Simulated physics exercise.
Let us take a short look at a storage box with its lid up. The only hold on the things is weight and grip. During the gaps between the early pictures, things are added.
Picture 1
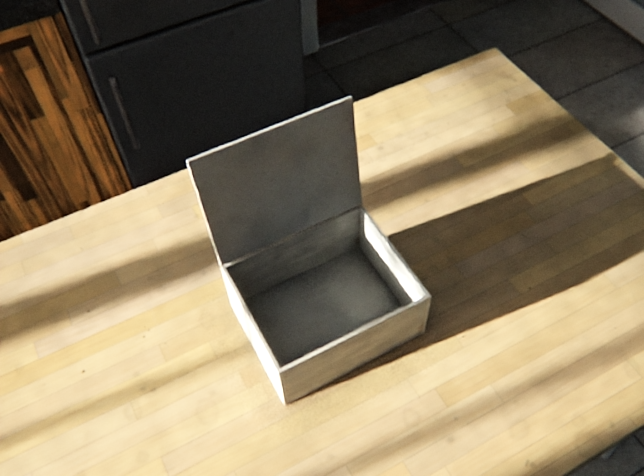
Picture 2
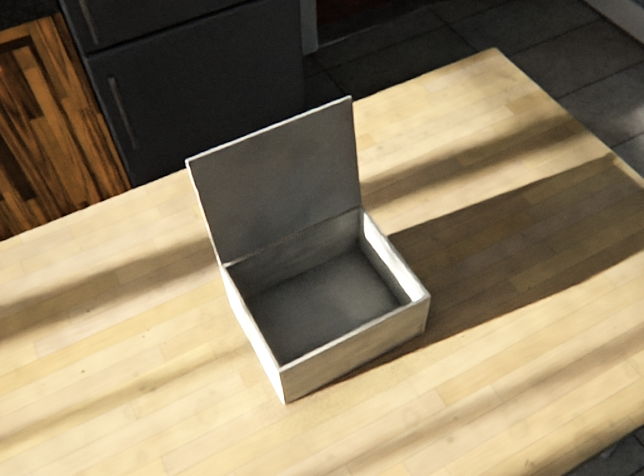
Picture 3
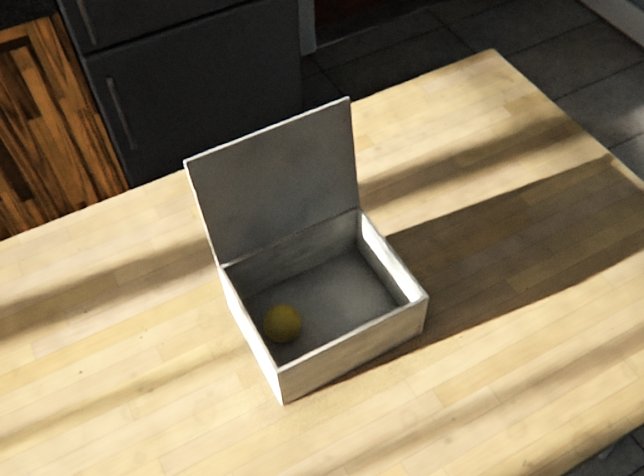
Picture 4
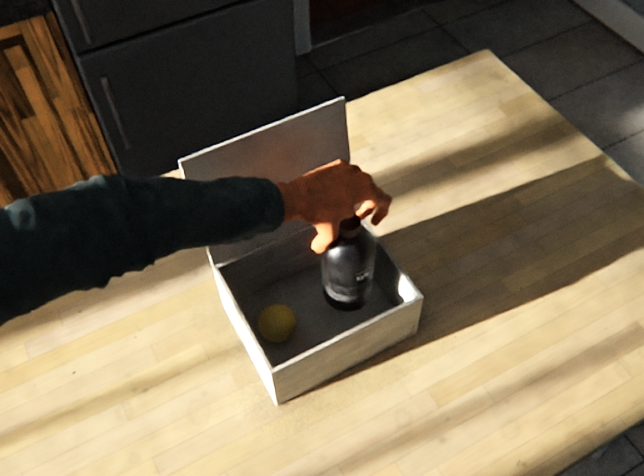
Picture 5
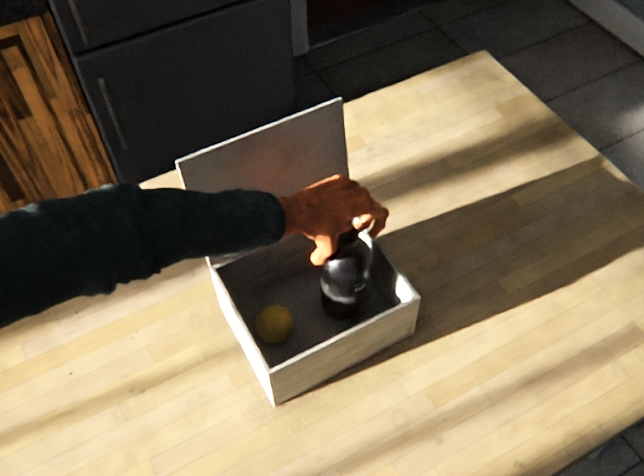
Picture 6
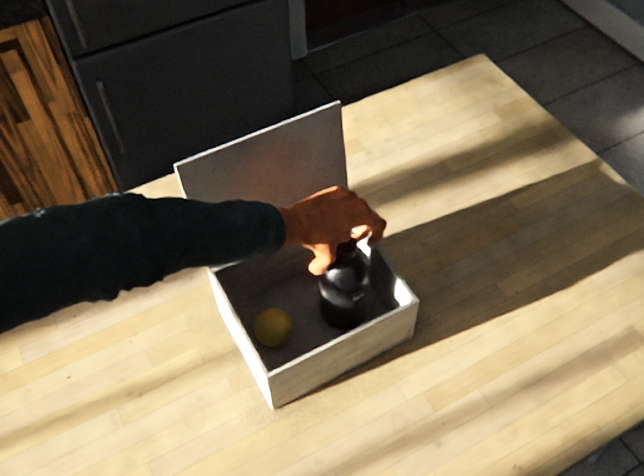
At first, an open, empty storage box sits on a wooden table with its lid up. A yellow lemon then appears inside, near the front left corner. Next, a dark-sleeved arm reaches in from the left, its hand lowering a black bottle into the box beside the lemon and still gripping it.
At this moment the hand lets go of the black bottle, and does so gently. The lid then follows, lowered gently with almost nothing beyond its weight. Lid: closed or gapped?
Gapped.
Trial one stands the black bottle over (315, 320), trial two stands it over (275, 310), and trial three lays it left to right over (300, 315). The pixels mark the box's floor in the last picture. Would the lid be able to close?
With the first placement the lid remains open; with the second, it ends up closed; with the third, it ends up closed.
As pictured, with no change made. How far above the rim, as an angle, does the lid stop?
It stays some 40° above the rim.
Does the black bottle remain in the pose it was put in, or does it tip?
As it turns out, the black bottle keeps its original angle.
Then, 1.20 s later than the last frame, lid starting down.
Then, 1.60 s later than the last frame, lid 59° above the rim.
When it is over, lid 40° above the rim; both as before. End places, in pixels of the last picture, black bottle near (345, 279).
